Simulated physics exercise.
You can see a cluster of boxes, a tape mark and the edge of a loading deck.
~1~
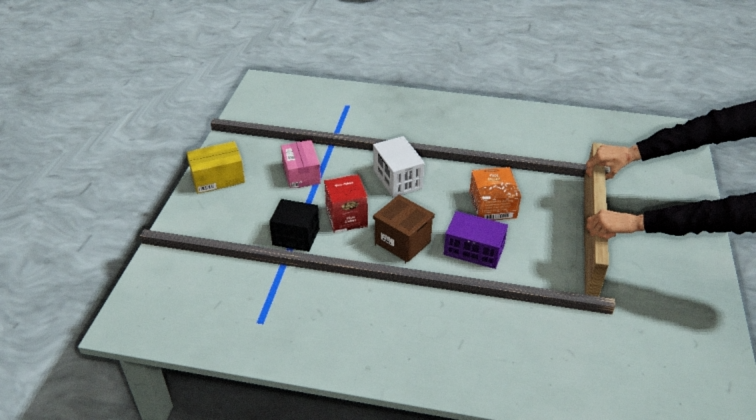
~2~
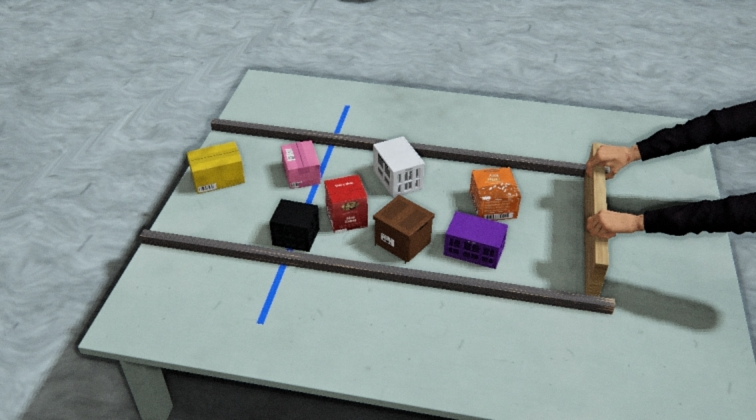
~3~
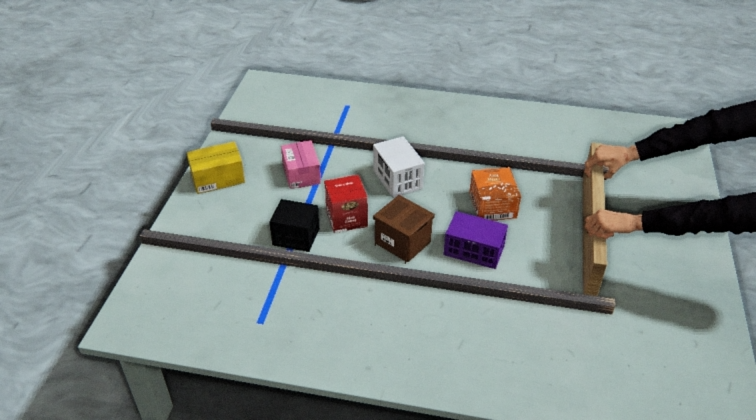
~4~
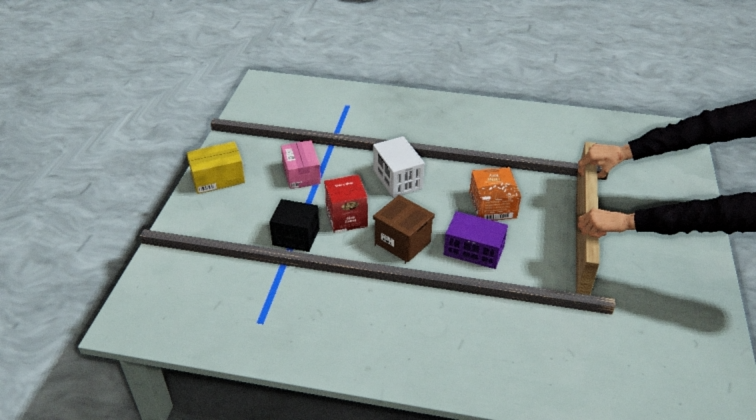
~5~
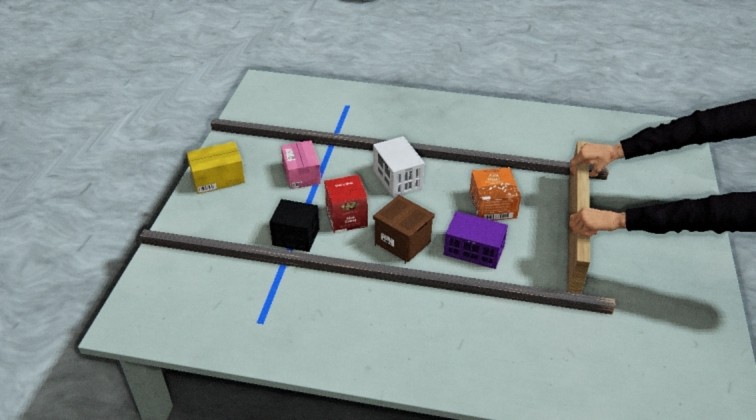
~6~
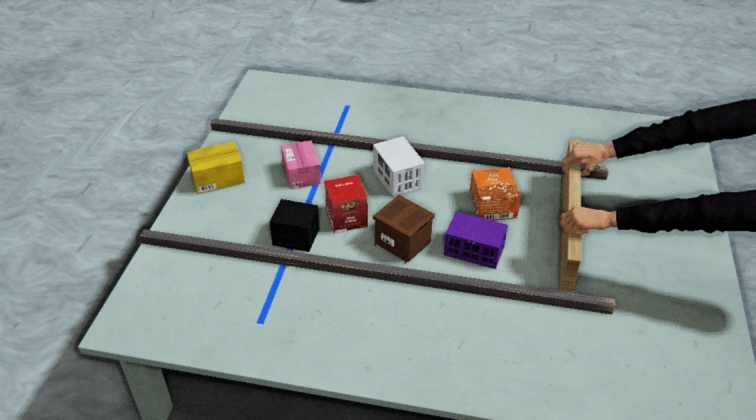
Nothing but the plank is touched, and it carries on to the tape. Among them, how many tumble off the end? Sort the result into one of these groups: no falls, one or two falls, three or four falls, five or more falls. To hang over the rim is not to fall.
No falls.
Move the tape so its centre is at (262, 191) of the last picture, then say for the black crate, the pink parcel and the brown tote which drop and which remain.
Outcome: Black crate ends up off; pink parcel is not lost; brown tote is not lost.
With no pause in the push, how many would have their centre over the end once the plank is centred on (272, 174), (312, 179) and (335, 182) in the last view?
Counts by place: 2 / 0 / 0.
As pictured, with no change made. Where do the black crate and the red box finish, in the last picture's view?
Approximately (185, 205) for one, approximately (258, 183) for the other.
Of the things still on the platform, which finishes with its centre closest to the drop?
The one is the yellow box.
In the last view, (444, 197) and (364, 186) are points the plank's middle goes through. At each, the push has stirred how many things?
At first I count 6, and then 7.
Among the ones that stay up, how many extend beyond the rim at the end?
That adds up to 1.
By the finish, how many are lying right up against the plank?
It is in contact with 2.
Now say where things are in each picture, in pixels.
Yellow box (216, 167); pink parcel (301, 165); black crate (295, 225); plank (595, 217); tape (311, 197), in the first frame.
Pink parcel (301, 165); white crate (398, 167), in the second frame.
Black crate (295, 225); orange box (494, 194), in the third frame.
Yellow box (216, 168); purple crate (476, 240), in the fourth frame.
Pink parcel (301, 165); red box (346, 204), in the fifth frame.
Yellow box (216, 168); pink parcel (301, 165); black crate (295, 225); plank (570, 214); tape (311, 197), in the sixth frame.
Early on, none off yet; yellow box at rest near (216, 168); pink parcel at rest near (301, 165); black crate at rest near (295, 225).
Finally, the number that fall off is zero.
